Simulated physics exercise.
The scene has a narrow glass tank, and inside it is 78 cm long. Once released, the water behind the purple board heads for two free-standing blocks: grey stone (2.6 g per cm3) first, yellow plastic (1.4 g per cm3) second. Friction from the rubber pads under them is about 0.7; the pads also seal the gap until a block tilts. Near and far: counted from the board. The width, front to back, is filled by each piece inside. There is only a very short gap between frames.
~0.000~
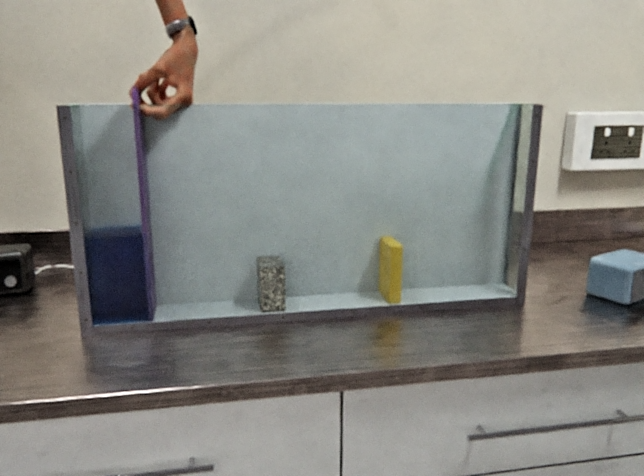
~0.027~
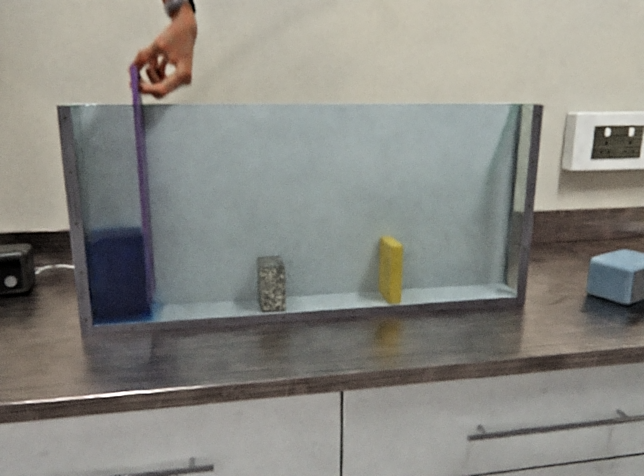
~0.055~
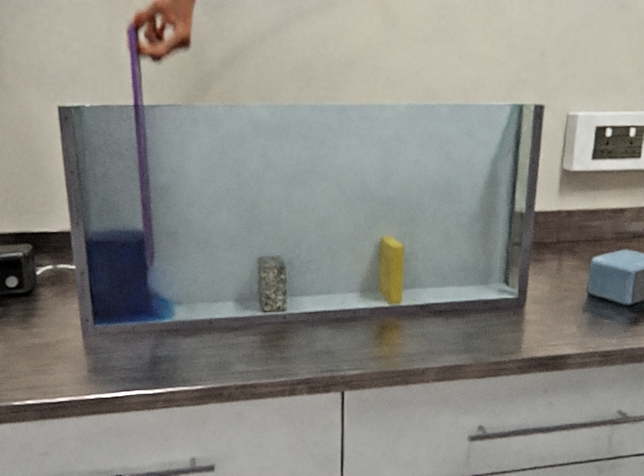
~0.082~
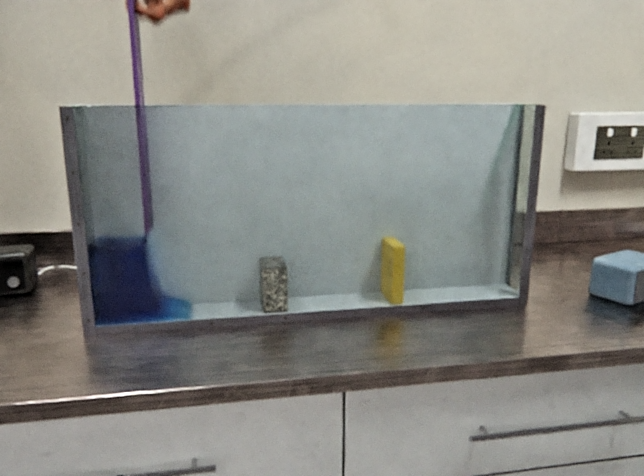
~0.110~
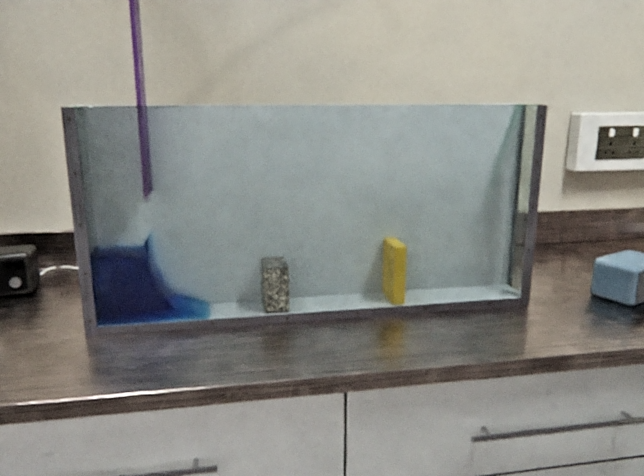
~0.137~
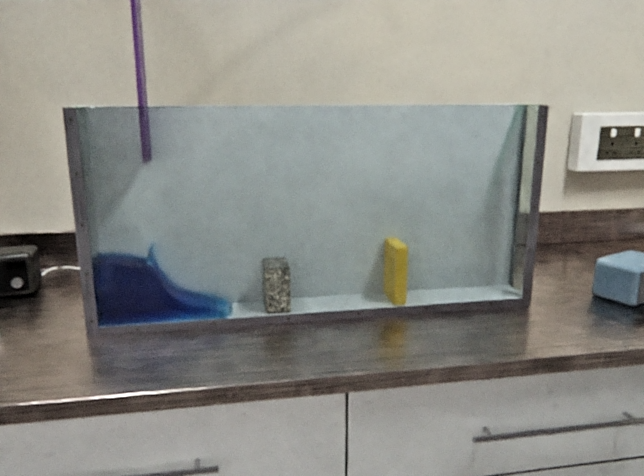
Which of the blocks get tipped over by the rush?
In the end the first block is going to survive it, the second is going to survive it.
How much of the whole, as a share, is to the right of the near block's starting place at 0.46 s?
Roughly 0 percent of it.
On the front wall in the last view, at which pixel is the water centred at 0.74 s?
Near (195, 306).
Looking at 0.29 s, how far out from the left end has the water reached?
Roughly 30 cm out.
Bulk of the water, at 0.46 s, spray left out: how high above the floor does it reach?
Roughly 29.5 centimetres.
Then, 0.29 s in, the front has run 29 cm from the left wall, the near block is upright and the far block is upright.
Then, 0.46 s in, the near block is upright and the far block is upright.
Then, 0.74 s in, the near block is upright and the far block is upright.
Finally, the near block is upright and the far block is upright; 0 per cent of the water is past where the far block first stood.
